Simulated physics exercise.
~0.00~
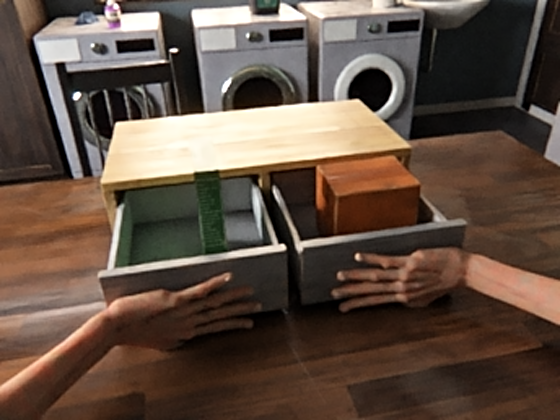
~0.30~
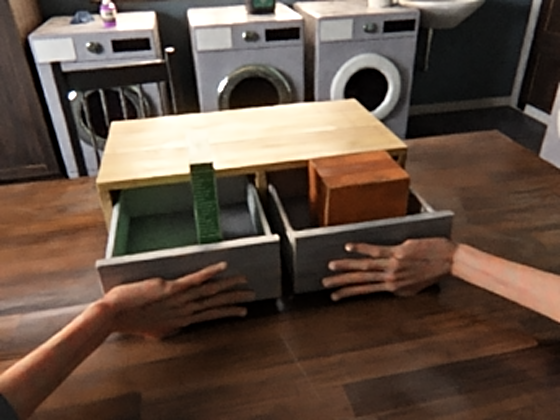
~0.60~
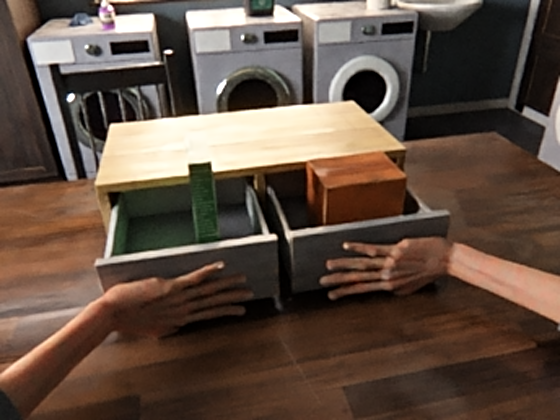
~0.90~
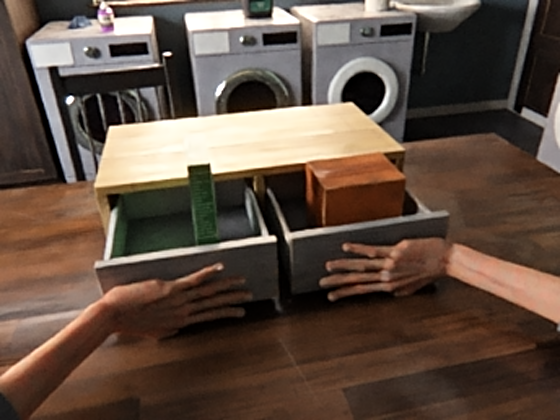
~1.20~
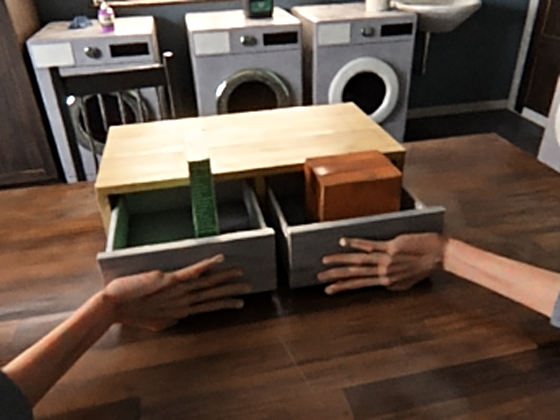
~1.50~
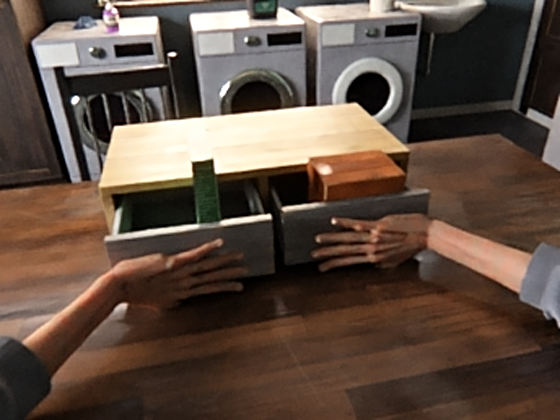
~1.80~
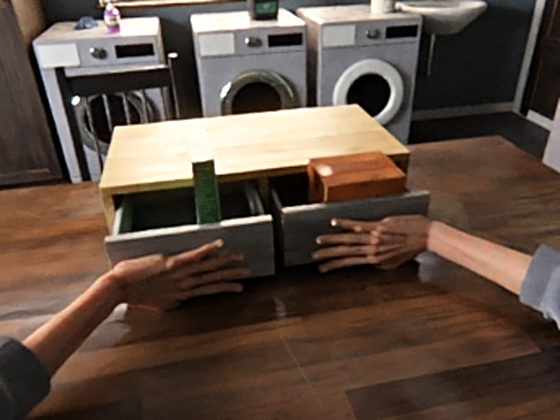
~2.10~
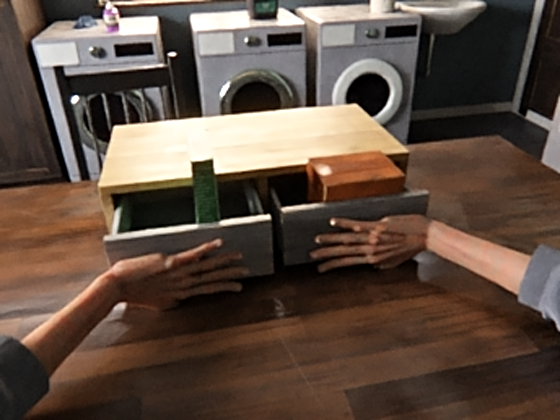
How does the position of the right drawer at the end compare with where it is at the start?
At the start the right drawer sticks far out of the chest, while at the end it sits further in, a little up and to the left of where it was, though it is still ajar.
